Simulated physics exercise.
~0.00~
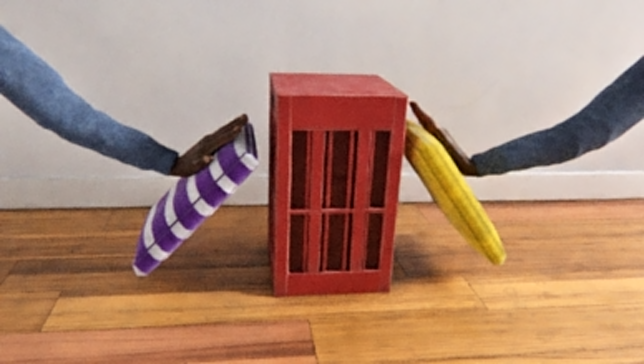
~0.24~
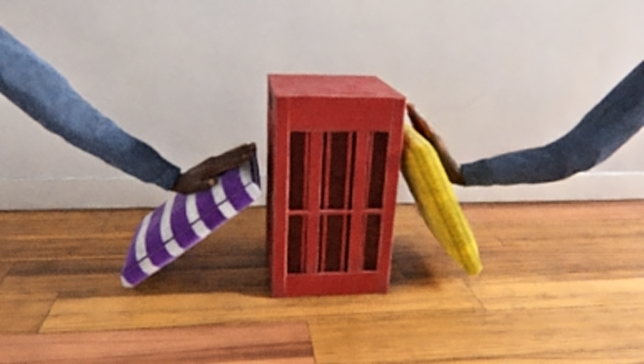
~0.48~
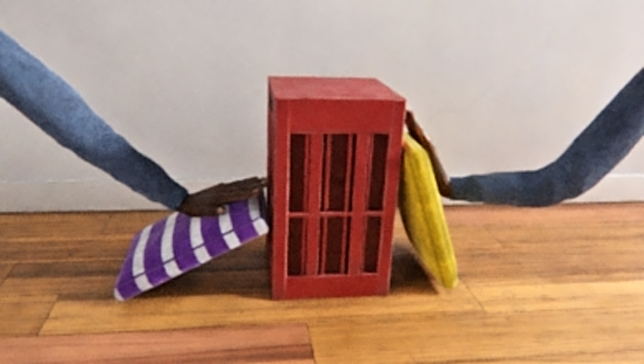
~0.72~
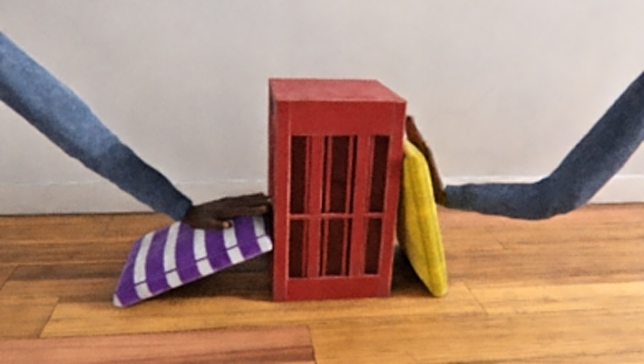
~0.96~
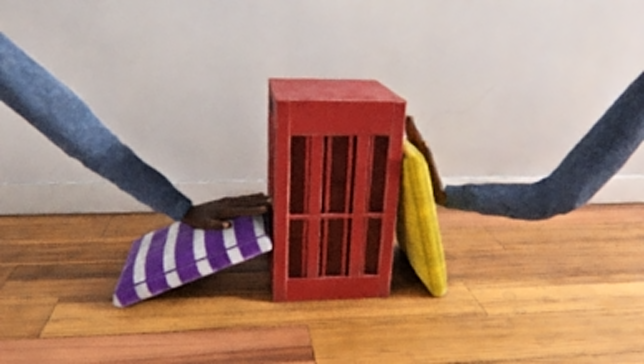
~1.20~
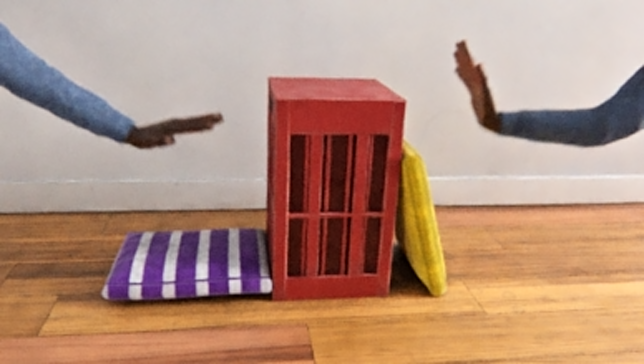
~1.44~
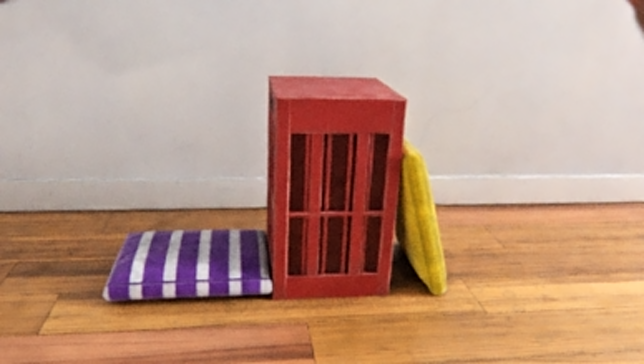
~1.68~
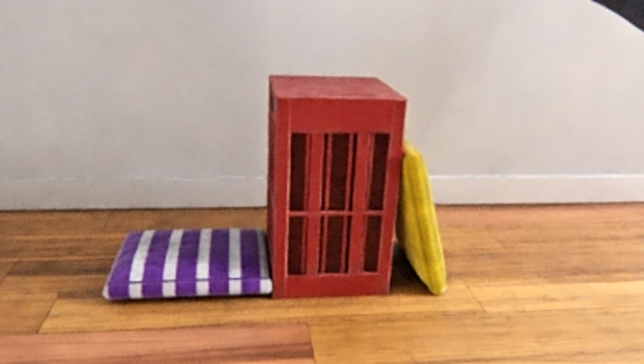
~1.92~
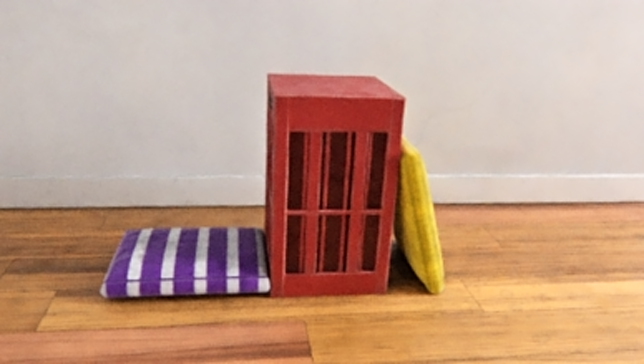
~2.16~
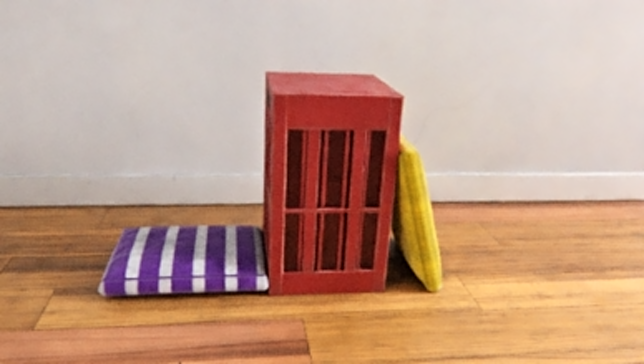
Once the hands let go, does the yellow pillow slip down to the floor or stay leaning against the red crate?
The yellow pillow stays leaning against the right side of the crate. Only the purple striped cushion slips down and lies flat.
